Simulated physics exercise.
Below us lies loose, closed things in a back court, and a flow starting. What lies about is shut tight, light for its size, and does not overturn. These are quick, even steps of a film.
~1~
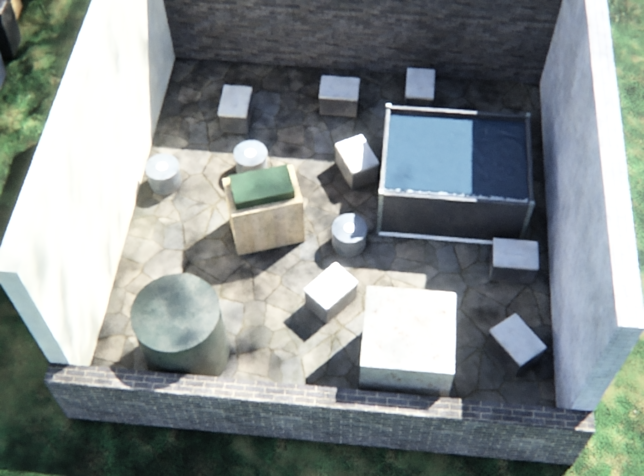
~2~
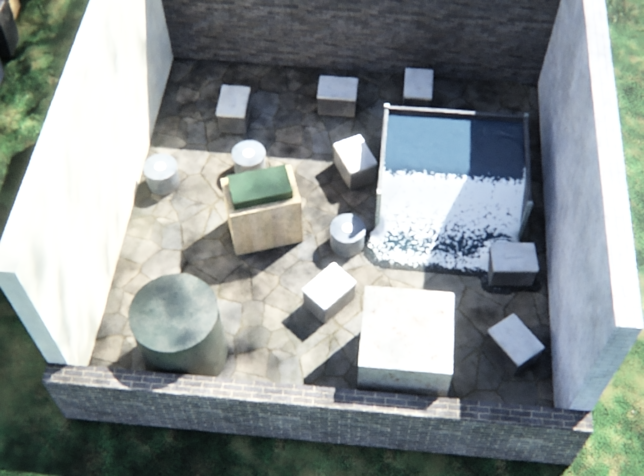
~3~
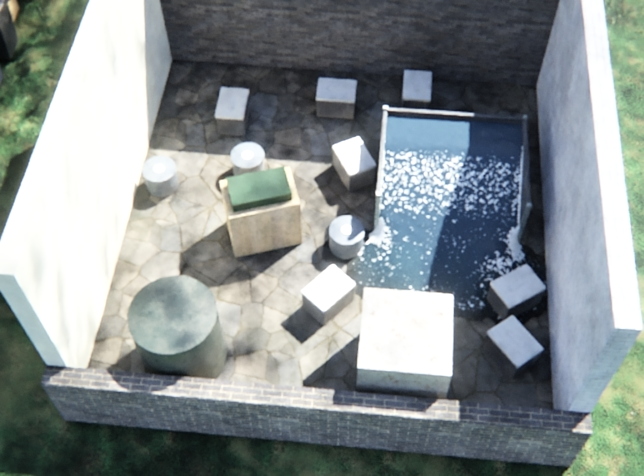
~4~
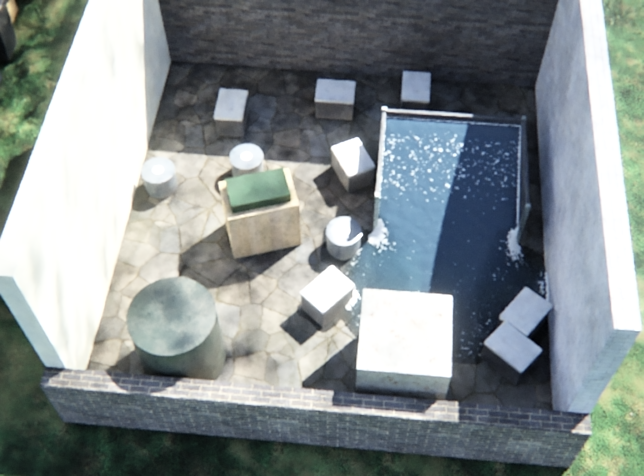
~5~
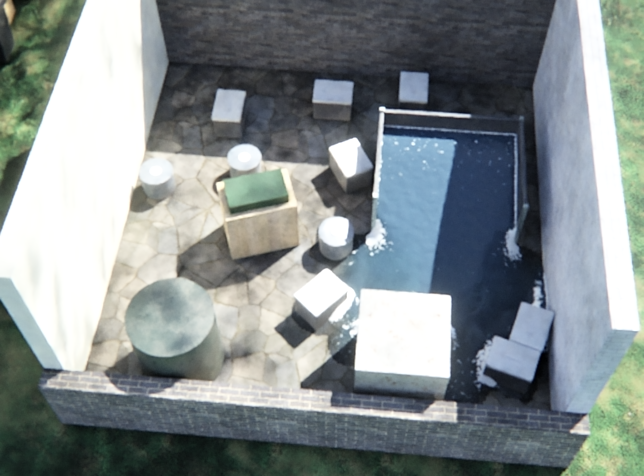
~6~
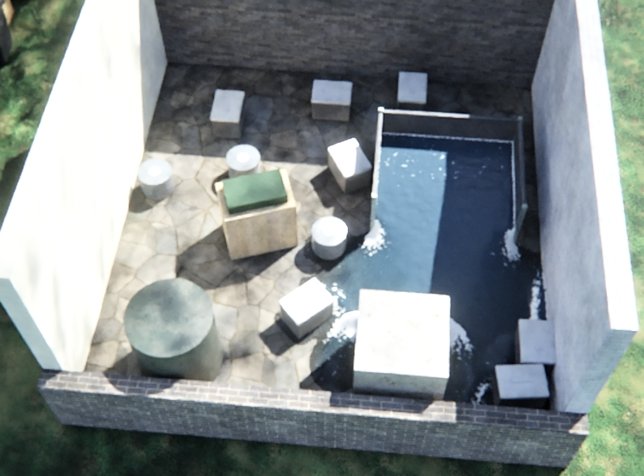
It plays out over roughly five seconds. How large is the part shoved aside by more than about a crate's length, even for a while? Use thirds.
Share: From one to two thirds.
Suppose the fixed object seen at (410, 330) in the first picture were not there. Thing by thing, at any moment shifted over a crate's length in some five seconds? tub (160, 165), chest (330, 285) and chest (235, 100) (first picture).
In that order: Swept aside, swept aside, never so far.
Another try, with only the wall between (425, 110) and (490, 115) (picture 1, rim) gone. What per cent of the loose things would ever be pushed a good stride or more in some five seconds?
Roughly 70 per cent.
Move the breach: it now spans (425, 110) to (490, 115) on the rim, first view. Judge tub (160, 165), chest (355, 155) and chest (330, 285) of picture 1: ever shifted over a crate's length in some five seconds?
In turn: Shifted that much, no, no.
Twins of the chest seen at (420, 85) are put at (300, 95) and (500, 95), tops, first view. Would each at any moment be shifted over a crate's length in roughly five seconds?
In turn: No, never so far.
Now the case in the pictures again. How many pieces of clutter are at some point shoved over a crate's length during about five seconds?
It comes to 5.
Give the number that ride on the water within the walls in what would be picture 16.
That makes 3.
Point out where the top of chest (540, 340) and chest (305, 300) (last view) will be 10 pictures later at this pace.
Around (527, 317) and (250, 360).
A moment on, 3 of 10 are well off their spots; 2 afloat.
Next, 3 of 10 are well off their spots; 3 afloat.
Later, 2 of 10 are well off their spots; 3 afloat.
In the end, 4 of 10 are well off their spots, and 5 have been at some point; 4 afloat.
